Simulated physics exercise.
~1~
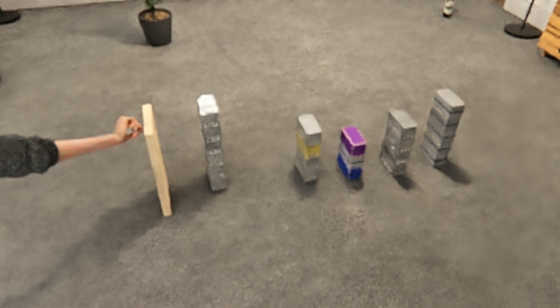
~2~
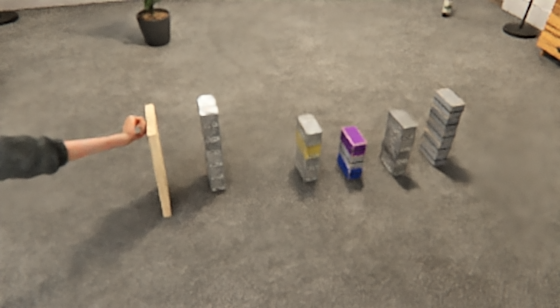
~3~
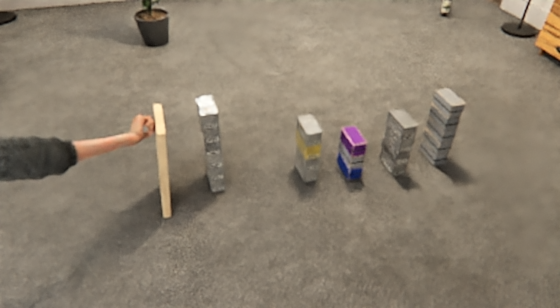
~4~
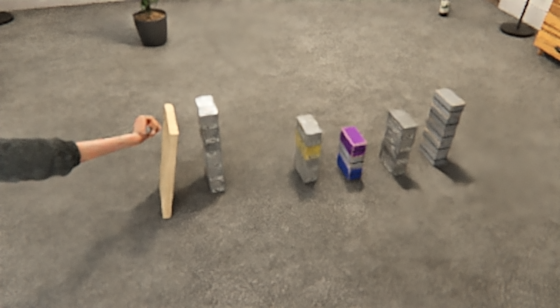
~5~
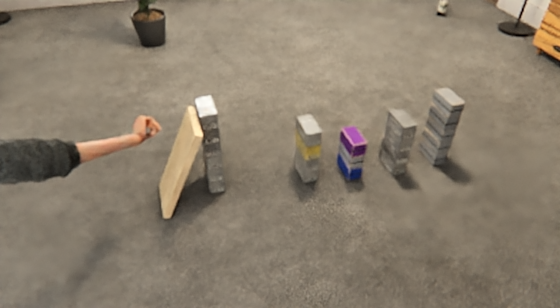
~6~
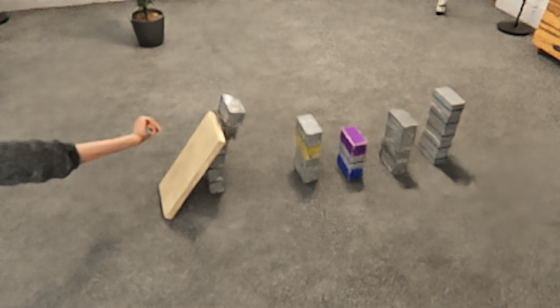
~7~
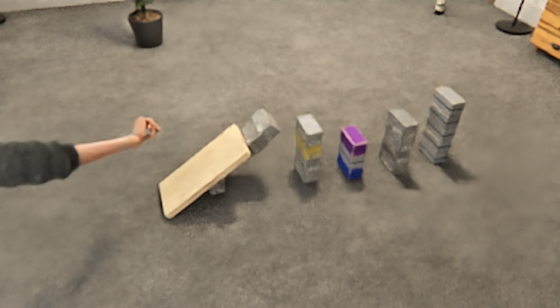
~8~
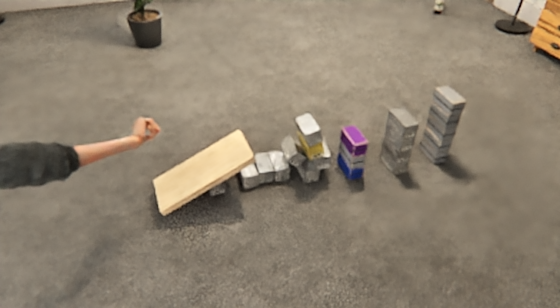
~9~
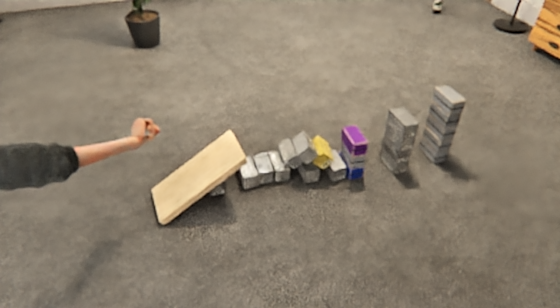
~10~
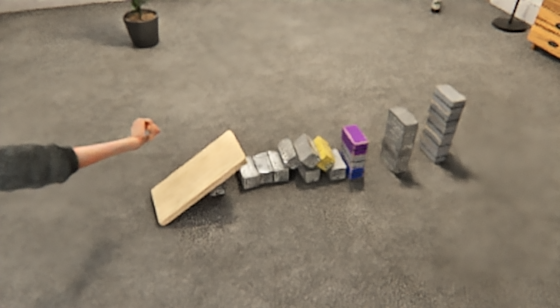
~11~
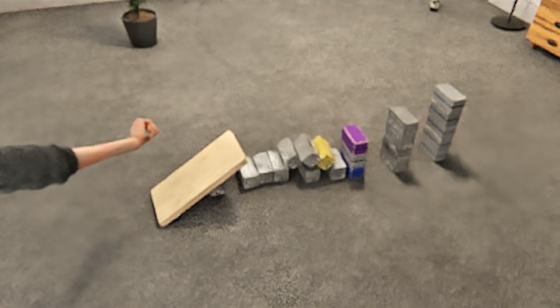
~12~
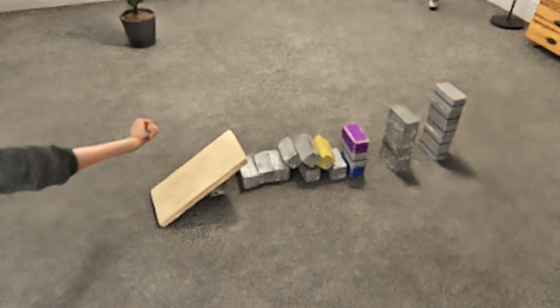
A pushed board topples two grey stacks rightward, but the purple-topped stack stays standing.
